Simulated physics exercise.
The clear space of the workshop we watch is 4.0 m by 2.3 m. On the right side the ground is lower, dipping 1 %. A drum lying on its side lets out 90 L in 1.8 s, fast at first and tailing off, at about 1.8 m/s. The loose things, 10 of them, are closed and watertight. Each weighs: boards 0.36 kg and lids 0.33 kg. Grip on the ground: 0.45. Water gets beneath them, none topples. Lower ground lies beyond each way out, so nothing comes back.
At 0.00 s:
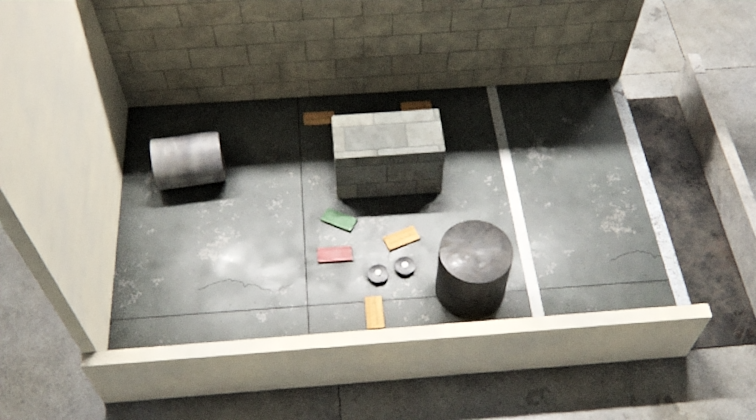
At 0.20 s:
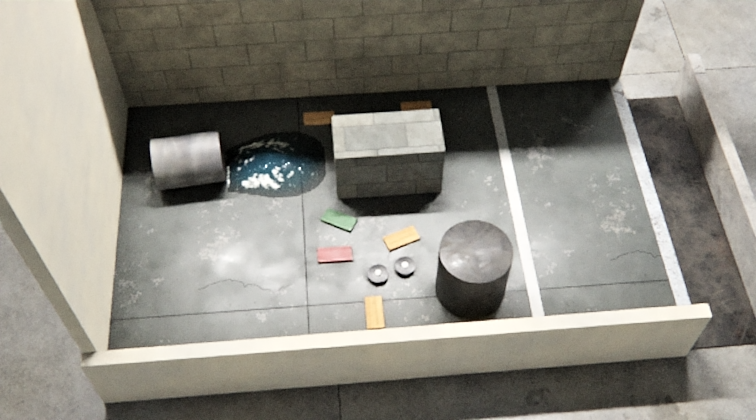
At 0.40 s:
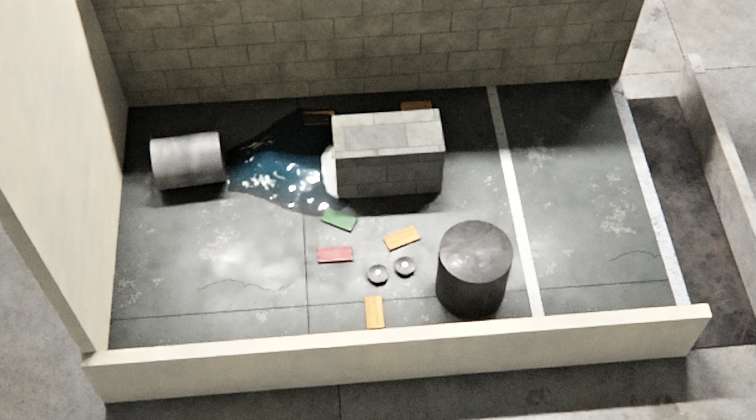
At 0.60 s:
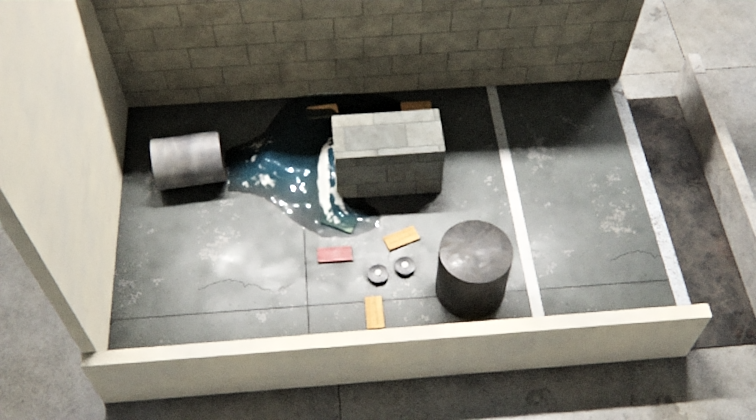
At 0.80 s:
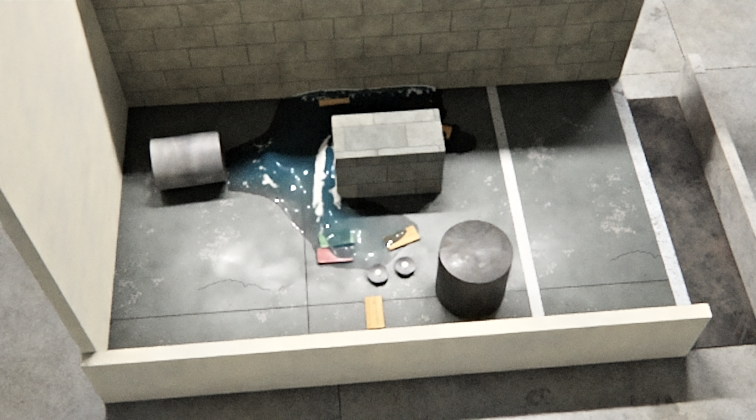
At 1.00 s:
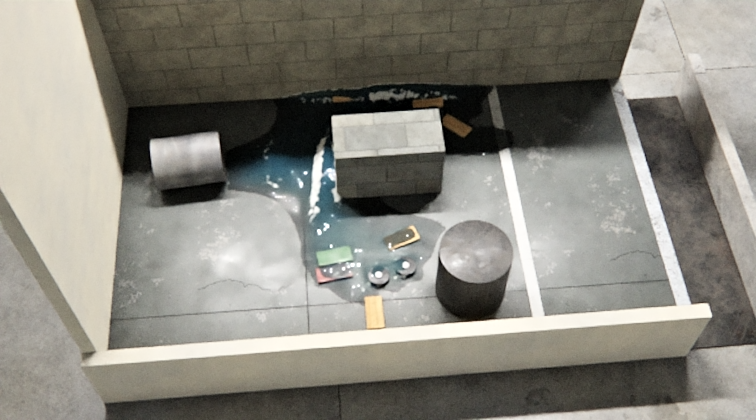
Water spreading from a drum on its side, flowing around a concrete block, then shifting green, red and orange boards across the floor.
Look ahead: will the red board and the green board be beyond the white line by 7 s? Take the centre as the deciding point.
Result: Red board: Not beyond, green board: Not beyond.
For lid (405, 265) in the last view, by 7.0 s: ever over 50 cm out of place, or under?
That one comes out within it.
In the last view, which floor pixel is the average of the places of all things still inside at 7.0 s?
Mean position approx. (416, 276).
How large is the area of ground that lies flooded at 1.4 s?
About 3.0 m2 is covered.
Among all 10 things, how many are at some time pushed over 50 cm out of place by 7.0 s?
The answer here is 7.
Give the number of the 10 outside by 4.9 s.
The answer is 4.
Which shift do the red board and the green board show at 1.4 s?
60 and 80 cm or so by then.
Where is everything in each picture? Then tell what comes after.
The red board at (335, 254) rests on the ground; the green board at (339, 219), on the bottom; water covers 0.0 m2; 0 of 10 have shifted, in the first frame.
The red board at (335, 254) rests on the ground; the green board at (339, 219) rests on the ground; 0.4 m2 under water; 0 of 10 have shifted, in the second frame.
The red board at (335, 254) rests on the ground; the green board at (339, 219), on the bottom; 0.7 m2 under water; 0 of 10 have shifted, in the third frame.
The red board at (335, 254), on the bottom; the green board at (339, 221), on the bottom; water covers 1.2 m2; 2 of 10 have shifted, in the fourth frame.
The red board at (335, 255), on the bottom; the green board at (336, 238) floats, 18 cm from its start; 1.6 m2 under water; 4 of 10 have shifted, in the fifth frame.
The red board at (334, 272) rests on the ground, 15 cm from its start; the green board at (335, 256) floats, 33 cm from its start; water covers 2.0 m2; 6 of 10 have shifted, in the sixth frame.
After 1.4 s the red board is near (334, 329), 0.6 m from its start, aground; the green board is near (336, 308), 0.7 m from its start, afloat; 1 of 10 are over the mark; 5 afloat.
After 3.1 s the red board is near (336, 334), 0.7 m from its start, afloat; the green board is near (341, 315), 0.8 m from its start, afloat; 5 of 10 are over the mark; 5 afloat.
After 4.9 s the red board is near (350, 317), 0.5 m from its start, aground; the green board is near (356, 286), 0.6 m from its start, aground; 5 of 10 are over the mark; 0 afloat.
After 7.0 s the red board is near (350, 317), 0.5 m from its start, aground; the green board is near (356, 286), 0.6 m from its start, aground; 5 of 10 are over the mark; 0 afloat.
